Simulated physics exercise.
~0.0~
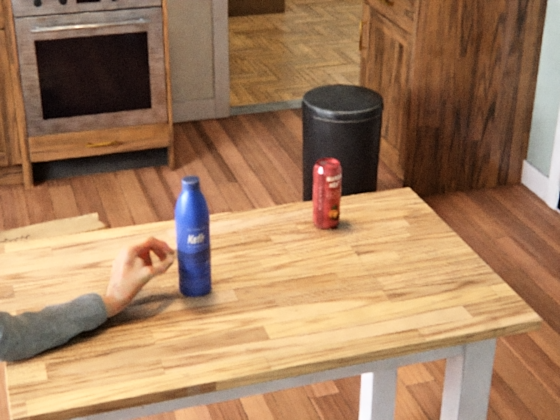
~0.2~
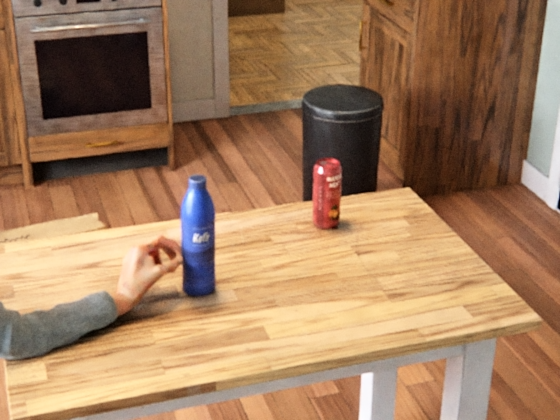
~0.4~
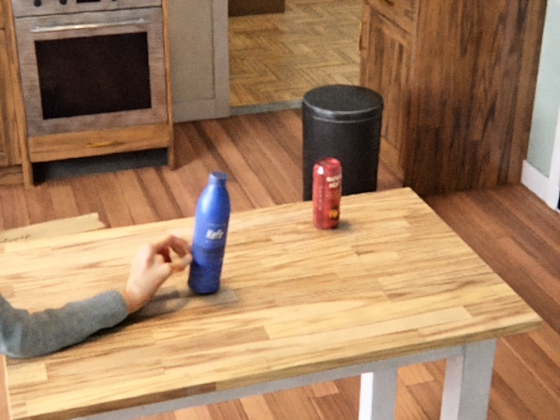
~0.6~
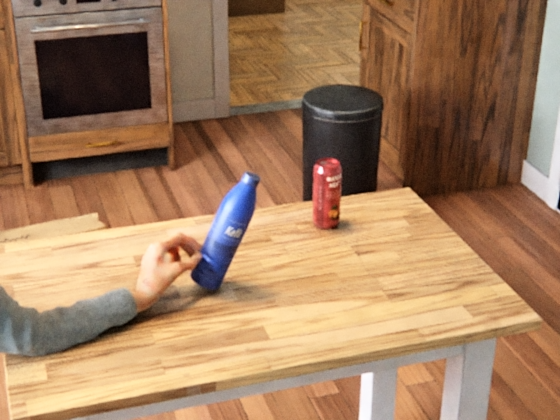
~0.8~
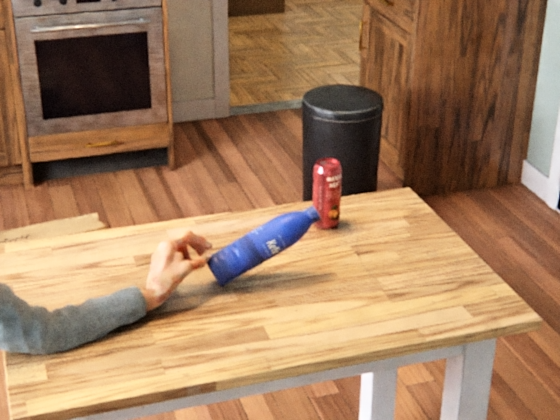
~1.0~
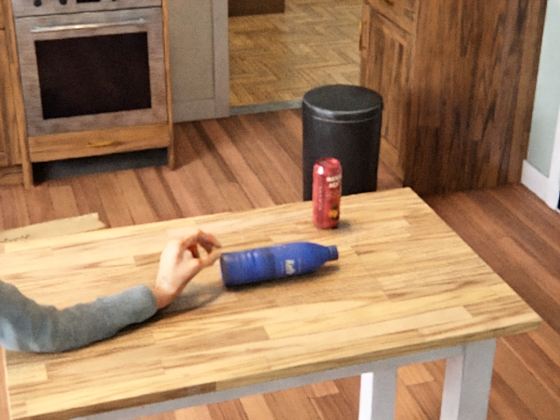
To begin with, a blue bottle stands upright on a wooden table in a kitchen, with a hand in a grey sleeve reaching toward it from the left and a red can standing farther back to the right. The fingers push the bottle, and it shifts slightly to the right while still upright. It then starts to lean rightward, tilting more as the hand follows. The bottle topples onto its side, its cap end pointing toward the right. It swings a little toward the near side and ends lying on the table, while the red can remains standing in its place.
